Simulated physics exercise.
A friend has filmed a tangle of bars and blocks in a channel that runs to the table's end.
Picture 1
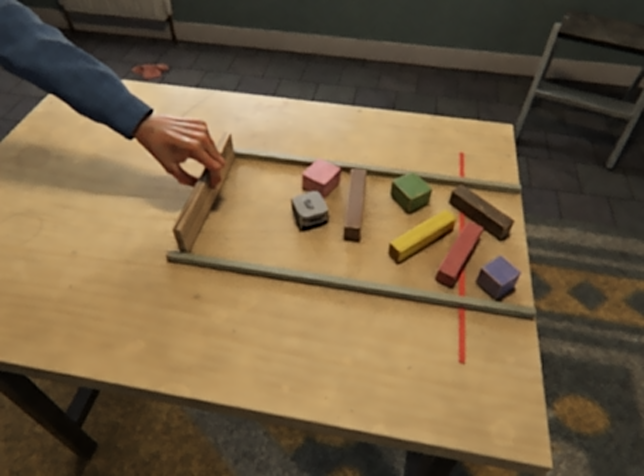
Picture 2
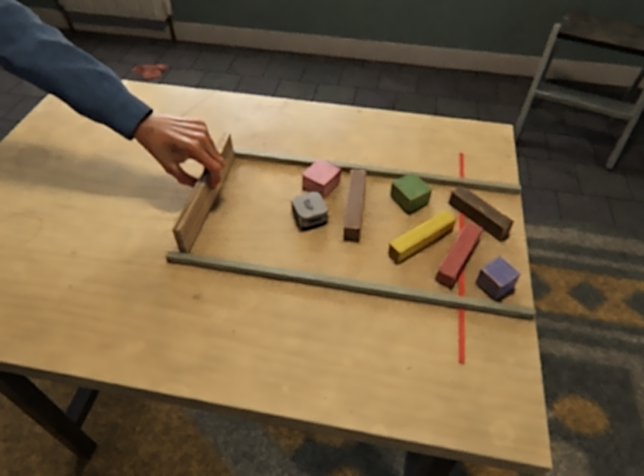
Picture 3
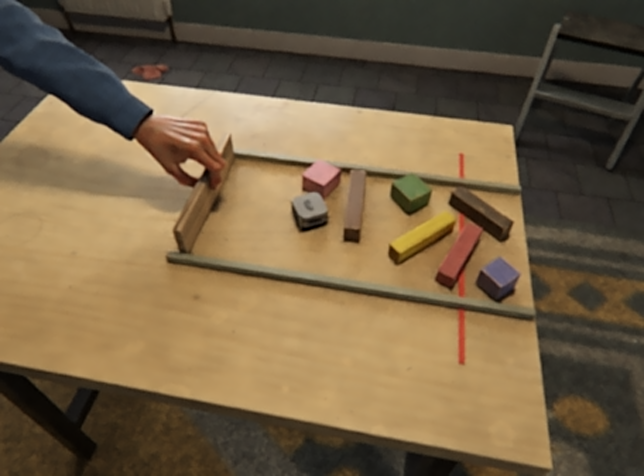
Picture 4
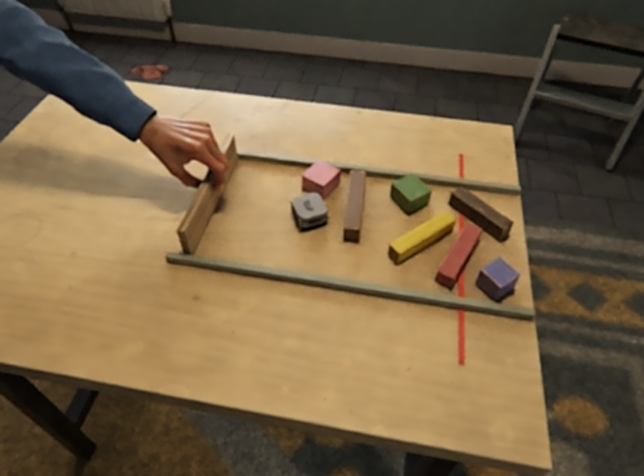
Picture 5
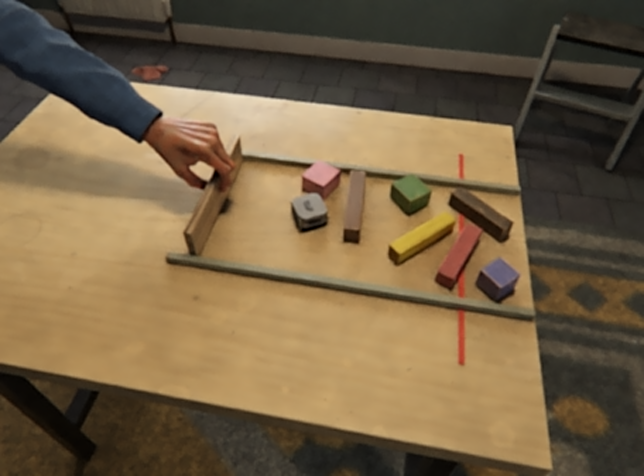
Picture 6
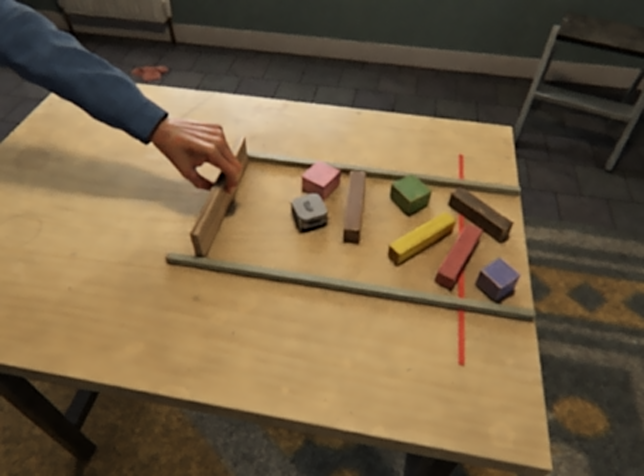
A hand held a wooden board upright at the left end of a channel on a table, then slid it slightly to the right, while the scattered coloured bars and blocks stayed still.
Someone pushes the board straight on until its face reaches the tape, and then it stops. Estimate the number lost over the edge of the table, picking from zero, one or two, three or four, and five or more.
The count that comes down will most likely be a single one or two.
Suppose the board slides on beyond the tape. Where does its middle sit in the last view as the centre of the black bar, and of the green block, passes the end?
With the black bar it sits around (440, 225), with the green block around (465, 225).
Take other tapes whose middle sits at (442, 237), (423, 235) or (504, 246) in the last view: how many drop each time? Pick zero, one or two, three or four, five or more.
Going tape by tape, I get just one or two, then not one, then more than four.
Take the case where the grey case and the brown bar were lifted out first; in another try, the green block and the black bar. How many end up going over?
That makes 1 fallen, then 0 fallen in the other try.
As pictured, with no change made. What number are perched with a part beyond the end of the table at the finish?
The figure is 3.
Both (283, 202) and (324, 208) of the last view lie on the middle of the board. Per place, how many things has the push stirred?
At the first spot the count is 0, and at the second it is 3.
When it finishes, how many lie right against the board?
It ends up touching 2.
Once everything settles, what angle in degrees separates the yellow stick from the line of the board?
The angle comes out near 55 degrees.
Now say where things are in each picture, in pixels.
The first picture shows blue block (498, 277); black bar (480, 211); red bar (460, 253); board (207, 189); tape (462, 238).
The second picture shows black bar (480, 212); yellow stick (422, 236).
The third picture shows red bar (460, 254); brown bar (355, 204).
The fourth picture shows blue block (497, 279); board (211, 191).
The fifth picture shows black bar (480, 213); pink block (321, 180).
The sixth picture shows blue block (497, 279); black bar (479, 214); red bar (459, 255); board (223, 193); tape (461, 240).
Soon after, none off yet; blue block at rest near (497, 279); black bar at rest near (479, 214); red bar at rest near (459, 255).
Then, none off yet; blue block at rest near (497, 279); black bar moving near (487, 212); red bar at rest near (459, 255).
At rest, the number that fall off is one or two; fallen, black bar and blue block.
